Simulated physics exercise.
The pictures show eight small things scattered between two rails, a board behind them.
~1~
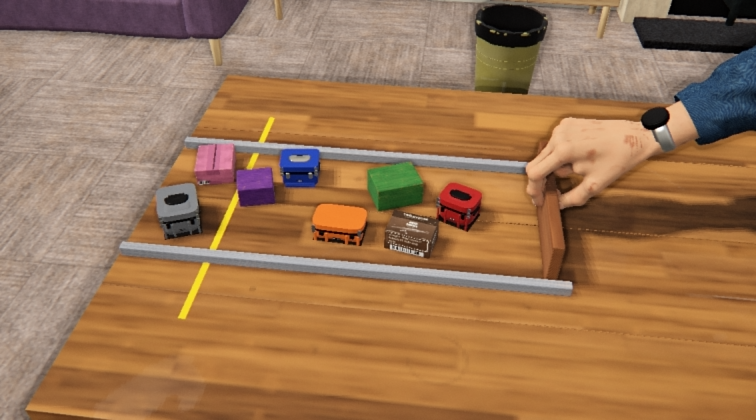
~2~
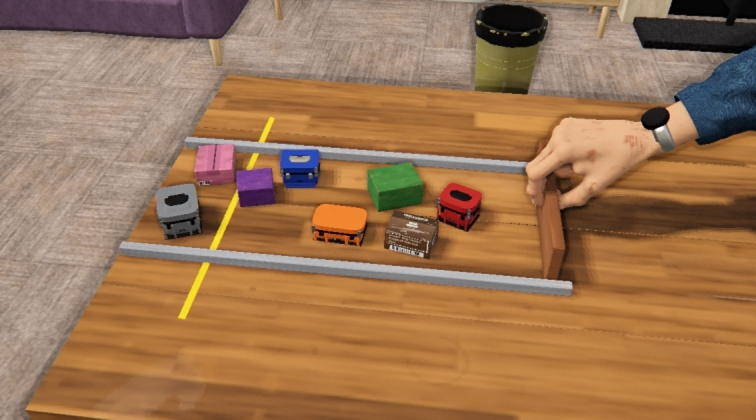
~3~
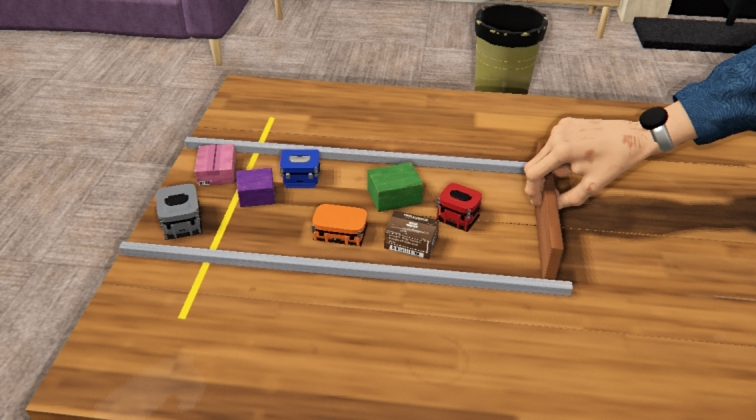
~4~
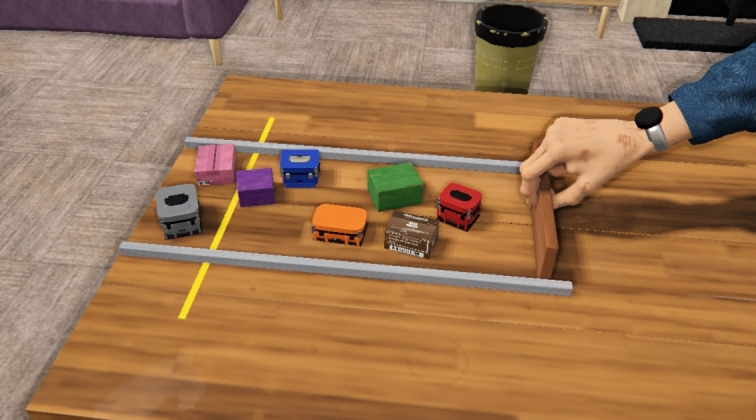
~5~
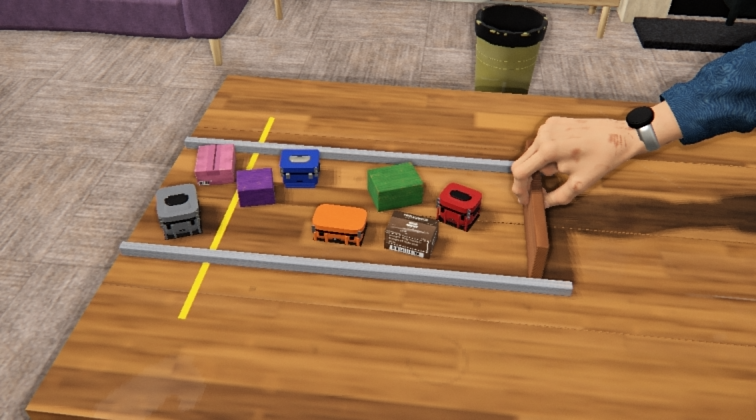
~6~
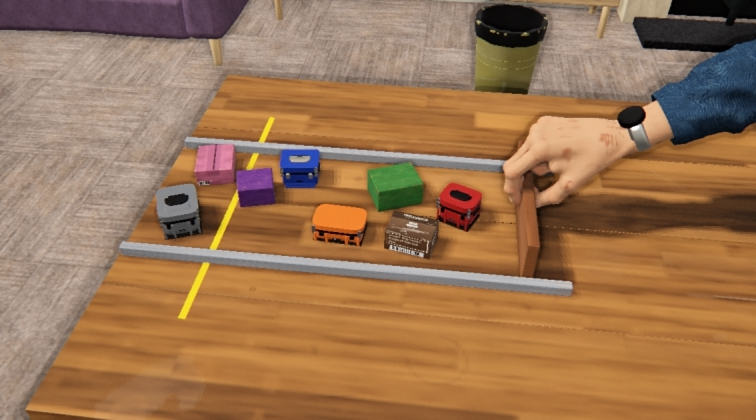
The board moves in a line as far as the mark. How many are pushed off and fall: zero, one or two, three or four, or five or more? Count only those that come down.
The number that fall off is one or two.
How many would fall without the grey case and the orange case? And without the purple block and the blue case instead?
First 1, then 1.
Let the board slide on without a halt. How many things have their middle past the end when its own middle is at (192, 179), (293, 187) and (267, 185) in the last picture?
It would be 5, 0 and 0.
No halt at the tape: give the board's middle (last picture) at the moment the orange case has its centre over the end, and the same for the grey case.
Near (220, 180) and (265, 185).
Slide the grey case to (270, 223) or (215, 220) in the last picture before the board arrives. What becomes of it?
The grey case falls; is lost.
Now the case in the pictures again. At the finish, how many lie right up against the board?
That makes 3.
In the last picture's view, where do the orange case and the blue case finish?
Near (154, 210) and (186, 158).
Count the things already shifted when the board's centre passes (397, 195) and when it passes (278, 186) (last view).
First 4, then 8.
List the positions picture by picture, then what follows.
In the first picture, grey case (179, 211); pink box (216, 164); purple block (256, 187); board (547, 207); tape (235, 200).
In the second picture, pink box (216, 164); red case (459, 207).
In the third picture, purple block (256, 187); board (546, 207).
In the fourth picture, grey case (180, 211); orange case (340, 225).
In the fifth picture, pink box (216, 164); brown box (412, 234).
In the sixth picture, grey case (180, 211); pink box (216, 164); purple block (256, 187); board (525, 206); tape (235, 200).
A little later, none off yet; grey case at rest near (180, 211); pink box at rest near (216, 164); purple block at rest near (256, 187).
When it is over, the number that fall off is one or two; down, pink box and grey case.
